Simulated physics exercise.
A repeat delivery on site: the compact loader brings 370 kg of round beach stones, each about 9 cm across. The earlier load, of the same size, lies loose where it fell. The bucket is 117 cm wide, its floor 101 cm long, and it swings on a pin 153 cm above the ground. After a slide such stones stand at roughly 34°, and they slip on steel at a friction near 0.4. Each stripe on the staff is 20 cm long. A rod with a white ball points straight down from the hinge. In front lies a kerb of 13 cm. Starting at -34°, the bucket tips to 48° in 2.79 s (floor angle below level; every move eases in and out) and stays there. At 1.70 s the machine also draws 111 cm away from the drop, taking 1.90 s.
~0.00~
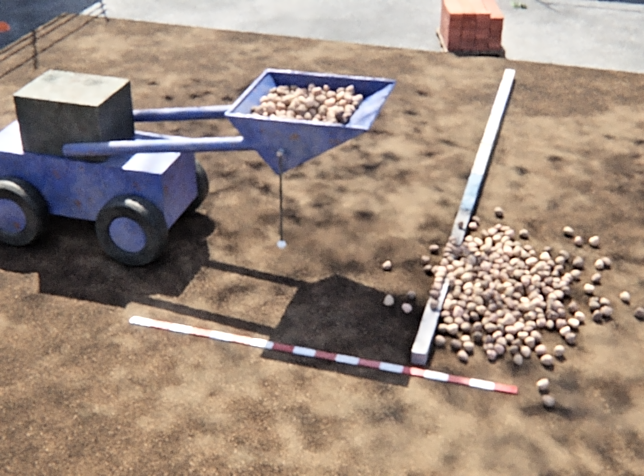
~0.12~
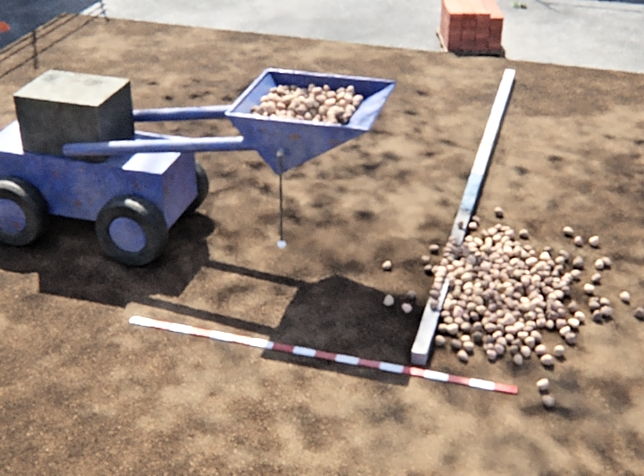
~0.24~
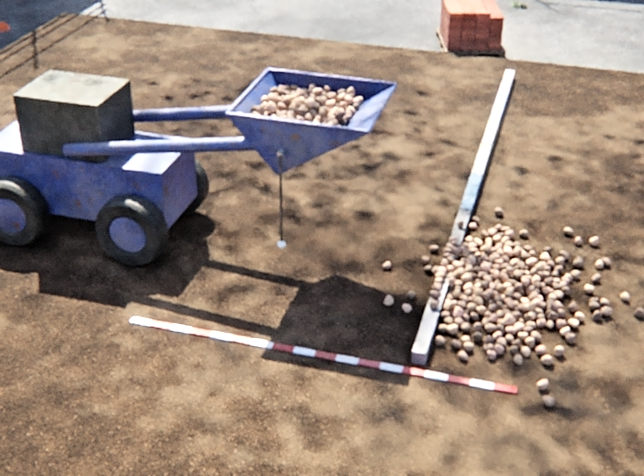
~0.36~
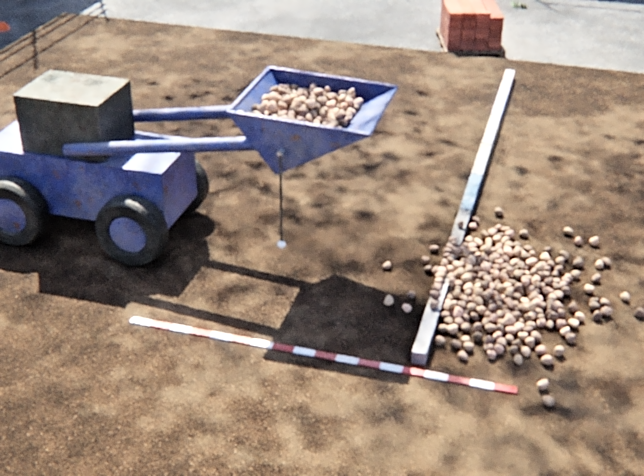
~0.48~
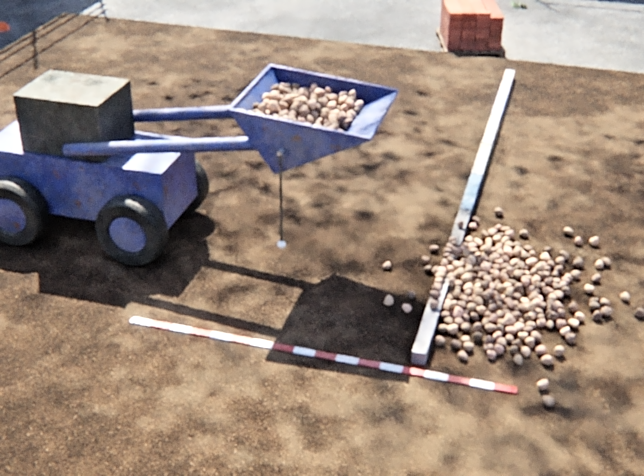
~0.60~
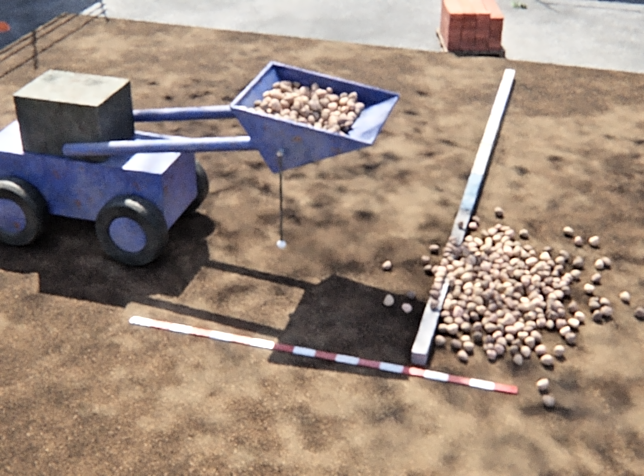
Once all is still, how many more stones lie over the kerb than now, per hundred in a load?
About 0 per cent.
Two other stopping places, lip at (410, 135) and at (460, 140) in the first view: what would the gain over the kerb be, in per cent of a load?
Near 5 per cent from the first place, 45 from the second.
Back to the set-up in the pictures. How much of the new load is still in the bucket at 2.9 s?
About 0 per cent.
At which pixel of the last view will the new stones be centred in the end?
Near (373, 267).
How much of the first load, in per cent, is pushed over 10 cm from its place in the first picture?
Roughly 0 per cent of them.
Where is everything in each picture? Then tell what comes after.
In the first picture, the bucket is at -34°, its lip at (368, 130); the top of the load is at (302, 98). The earlier load is highest near (466, 270), 18 cm above ground level, 6 % on this side of the kerb, 93 % over the kerb.
In the second picture, the bucket is at -34°, its lip at (368, 130); the top of the load is at (302, 98); the stones move at 0.0 m/s on average.
In the third picture, the bucket is at -32°, its lip at (368, 132); the top of the load is at (302, 98); the stones move at 0.0 m/s on average.
In the fourth picture, lip at (369, 135), floor tilted -30°, highest stones at (296, 98); the stones move at 0.1 m/s on average.
In the fifth picture, the bucket is at -28°, its lip at (370, 139); the top of the load is at (292, 96); the stones move at 0.1 m/s on average.
In the sixth picture, lip at (371, 144), floor tilted -24°, highest stones at (286, 95); the stones move at 0.1 m/s on average.
After 2.1 s the floor is at 35°; in per cent of one load, 64 in the bucket, 42 on this side of the kerb, 93 over the kerb; the foremost stones are past the picture's edge.
After 2.9 s the floor is at 48°; in per cent of one load, 0 in the bucket, 106 on this side of the kerb, 93 over the kerb; the foremost stones are past the picture's edge.
After 4.1 s the floor is at 48°; in per cent of one load, 0 in the bucket, 106 on this side of the kerb, 93 over the kerb; the foremost stones are past the picture's edge.
After 6.9 s the floor is at 48°; in per cent of one load, 0 in the bucket, 106 on this side of the kerb, 93 over the kerb; the foremost stones are past the picture's edge. Net gain over the kerb, 0.
